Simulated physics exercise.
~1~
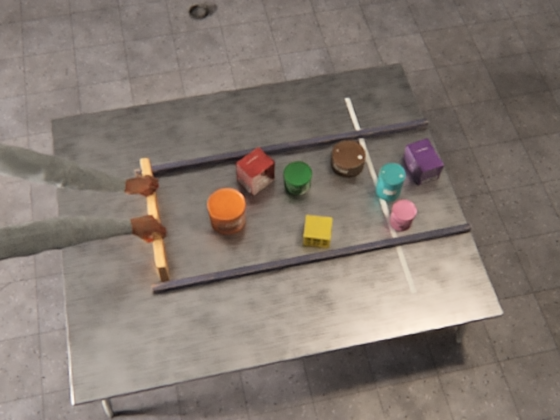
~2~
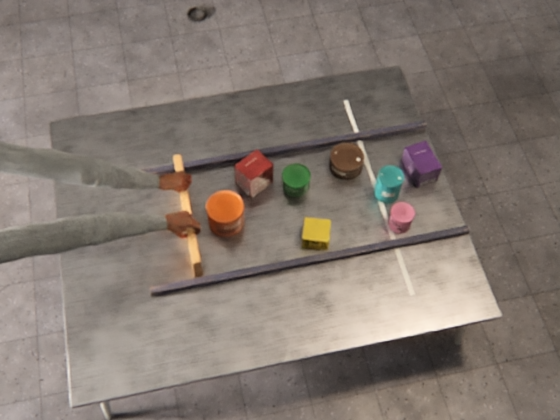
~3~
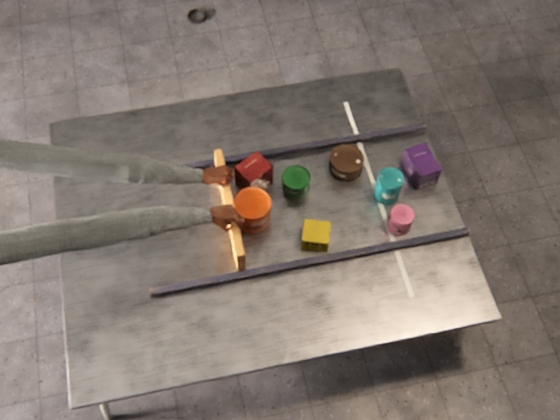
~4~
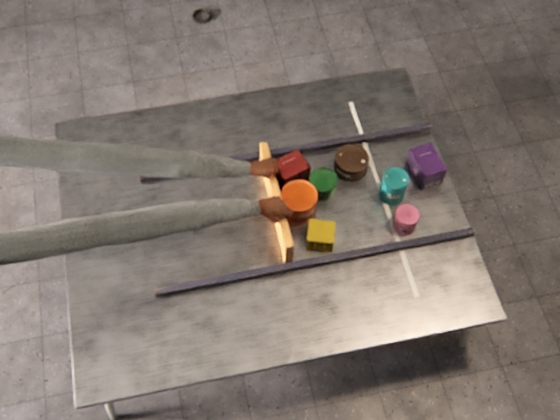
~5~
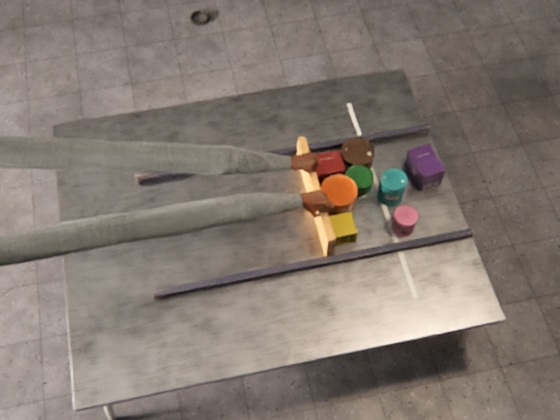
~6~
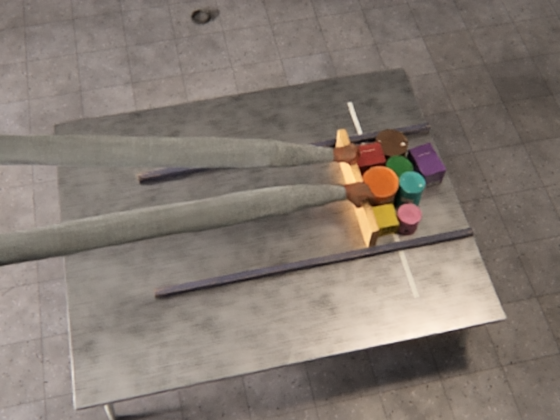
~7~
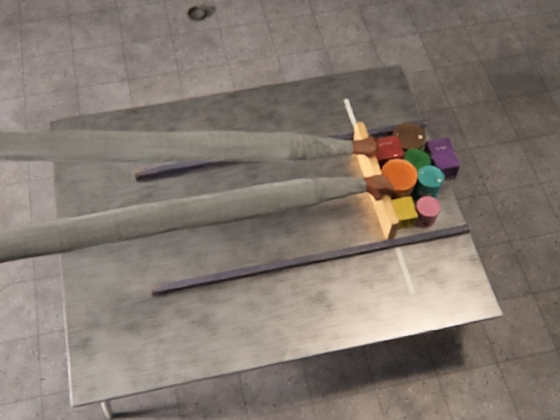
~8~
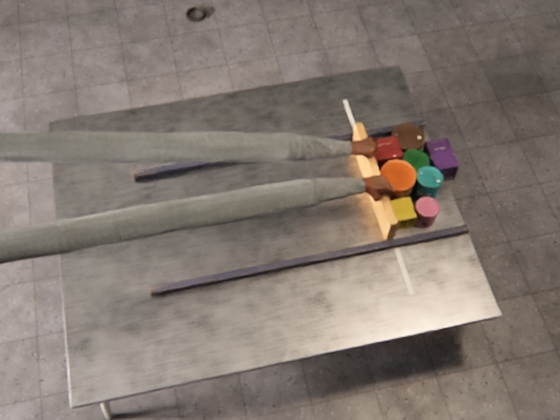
Two long grey arms pushed an upright plank rightward across a table between two dark rails, gathering orange and green pails, a red box, a yellow crate and other items into a cluster, then stopped near the pale tape with everything still on top.
